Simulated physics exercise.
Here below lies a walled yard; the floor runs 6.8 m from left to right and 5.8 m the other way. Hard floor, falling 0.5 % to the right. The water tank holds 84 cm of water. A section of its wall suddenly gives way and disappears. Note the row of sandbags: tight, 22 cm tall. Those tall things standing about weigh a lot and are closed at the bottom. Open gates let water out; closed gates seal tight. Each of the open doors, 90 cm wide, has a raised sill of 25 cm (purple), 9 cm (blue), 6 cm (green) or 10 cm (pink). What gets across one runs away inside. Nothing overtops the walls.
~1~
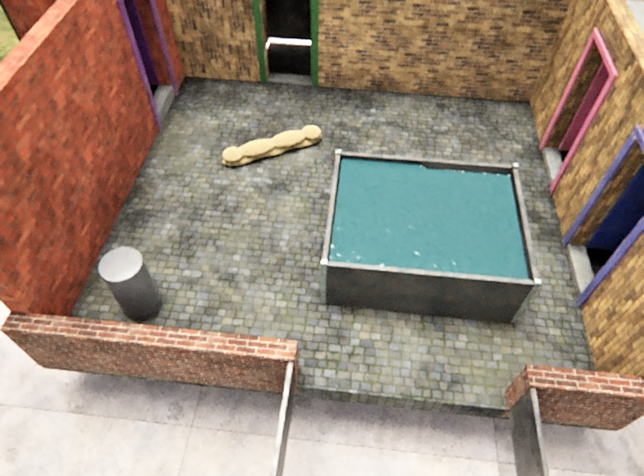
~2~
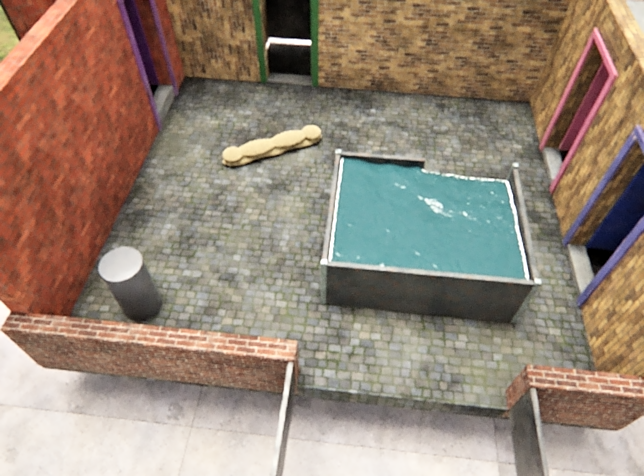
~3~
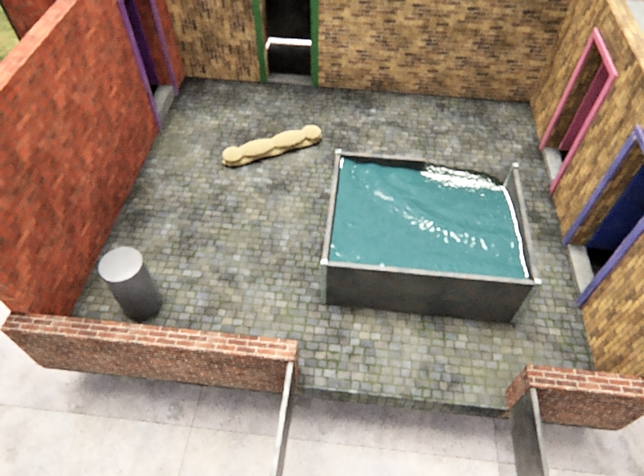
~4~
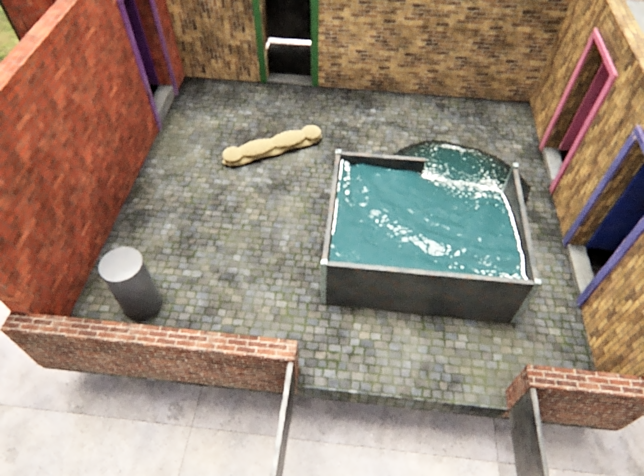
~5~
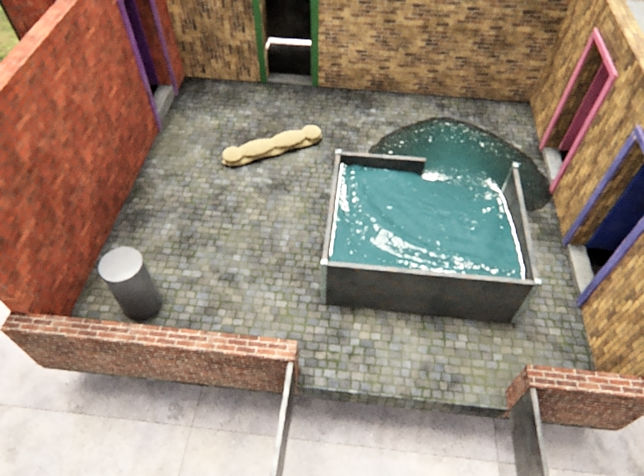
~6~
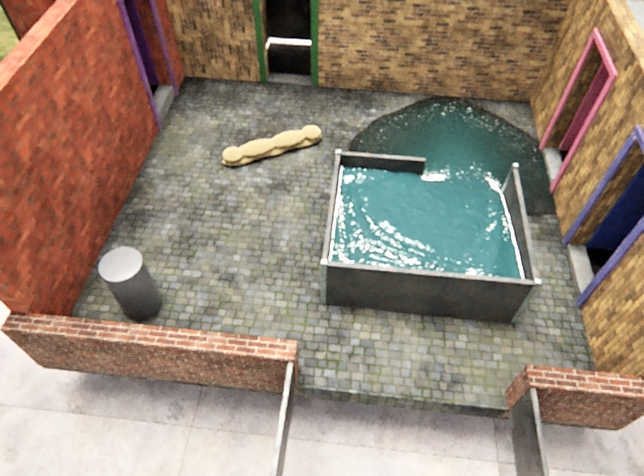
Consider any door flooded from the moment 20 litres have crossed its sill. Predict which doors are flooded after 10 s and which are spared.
The purple door is spared, the blue door is spared, the green door is flooded, the pink door is flooded.
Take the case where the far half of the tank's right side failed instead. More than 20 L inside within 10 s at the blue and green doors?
Result: Blue limit passed, green limit not passed.
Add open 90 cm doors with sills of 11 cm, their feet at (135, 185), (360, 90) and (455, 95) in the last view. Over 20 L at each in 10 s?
Taking them in order, the first gets too little, the second enough and the third enough.
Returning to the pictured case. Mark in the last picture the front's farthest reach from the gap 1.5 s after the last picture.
Point: Roughly (230, 80) in the last view.
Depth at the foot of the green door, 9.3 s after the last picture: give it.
Depth: ~ 12.0 cm.
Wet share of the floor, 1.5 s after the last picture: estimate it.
Roughly 30 % of the floor is wet.
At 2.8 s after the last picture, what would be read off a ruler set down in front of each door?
You'd see purple at 19 cm, blue at 1 cm, green at 10 cm and pink at 24 cm.
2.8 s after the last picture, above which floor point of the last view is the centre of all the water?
Its balance point lies near (405, 167).
Then, 0.7 s after the last picture water covers 25 % of the floor and is deepest (66 cm) near (528, 108); purple door not reached, blue door not reached, green door not reached, pink door 20 cm at the sill, 7 L in.
Then, 1.5 s after the last picture water covers 30 % of the floor and is deepest (47 cm) near (508, 107); purple door not reached, blue door not reached, green door 9 cm at the sill, 0 L in, pink door 16 cm at the sill, 64 L in.
Then, 2.8 s after the last picture water covers 45 % of the floor and is deepest (30 cm) near (474, 142); purple door 19 cm at the sill, 0 L in, blue door 1 cm at the sill, 0 L in, green door 10 cm at the sill, 5 L in, pink door 24 cm at the sill, 160 L in.
Then, 5.3 s after the last picture water covers 85 % of the floor and is deepest (22 cm) near (205, 95); purple door 20 cm at the sill, 0 L in, blue door 3 cm at the sill, 0 L in, green door 8 cm at the sill, 20 L in, pink door 18 cm at the sill, 303 L in.
Then, 9.3 s after the last picture water covers 95 % of the floor and is deepest (15 cm) near (65, 328); purple door 12 cm at the sill, 0 L in, blue door 4 cm at the sill, 0 L in, green door 12 cm at the sill, 54 L in, pink door 11 cm at the sill, 356 L in.
